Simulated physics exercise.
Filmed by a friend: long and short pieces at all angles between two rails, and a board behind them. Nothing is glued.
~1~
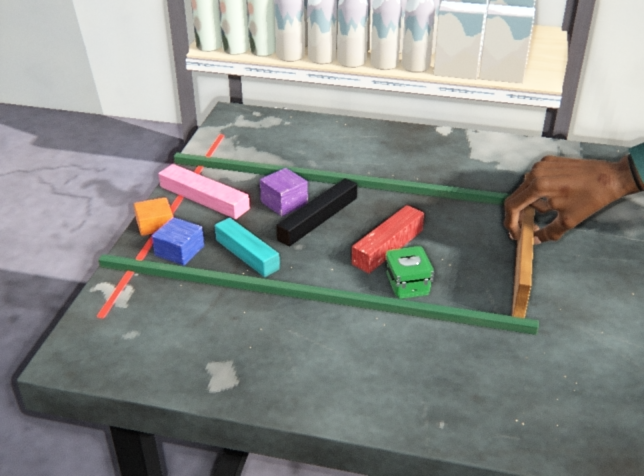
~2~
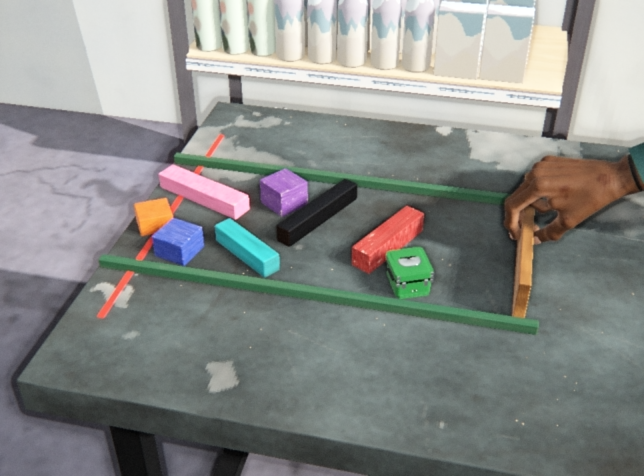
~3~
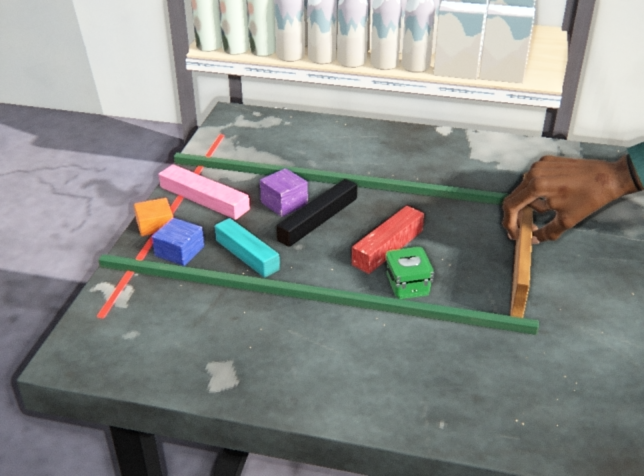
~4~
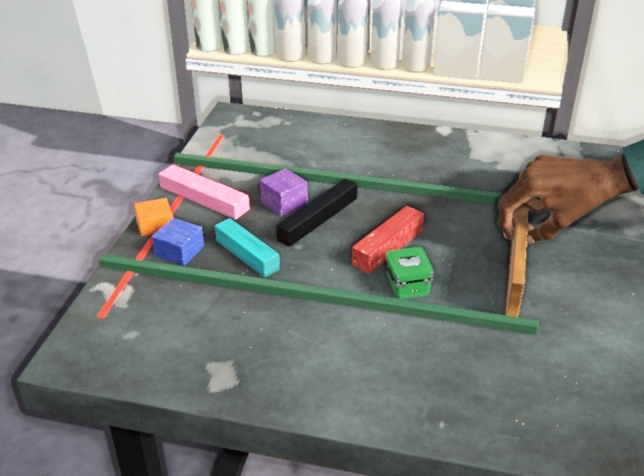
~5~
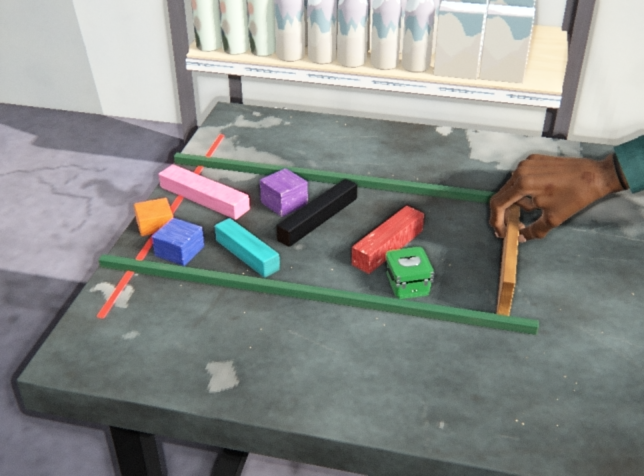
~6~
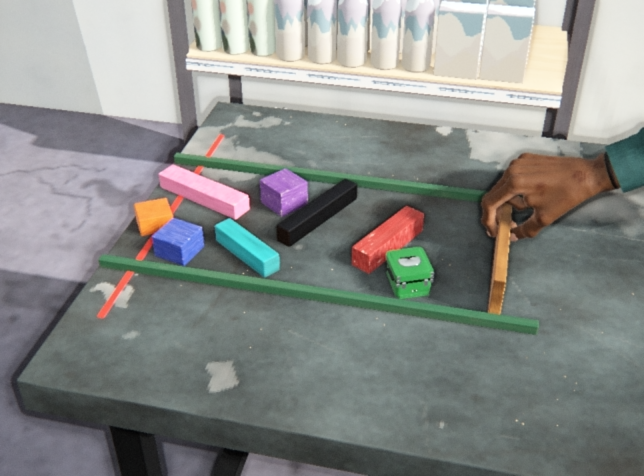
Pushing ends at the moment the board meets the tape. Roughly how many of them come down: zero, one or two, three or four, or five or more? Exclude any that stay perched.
Band: Five and up.
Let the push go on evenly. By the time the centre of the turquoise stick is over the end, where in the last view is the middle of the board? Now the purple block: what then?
Points: About (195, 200) and about (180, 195).
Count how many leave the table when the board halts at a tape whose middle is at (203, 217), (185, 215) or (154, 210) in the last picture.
Down on the floor: 3, 4 and 7.
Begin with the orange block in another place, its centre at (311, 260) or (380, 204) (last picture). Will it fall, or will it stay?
The orange block: Plunges, then stays put.
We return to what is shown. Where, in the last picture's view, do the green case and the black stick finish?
Reading them off: First (131, 231); then (154, 183).
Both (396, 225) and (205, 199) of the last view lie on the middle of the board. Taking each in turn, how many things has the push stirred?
Counts: 2 / 8.
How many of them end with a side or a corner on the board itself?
Count: 3.
Early on, none off yet; orange block at rest near (154, 217); pink bar at rest near (203, 191); blue block at rest near (178, 241).
Finally, the number that fall off is five or more; lost, purple block, turquoise stick, blue block, pink bar and orange block.
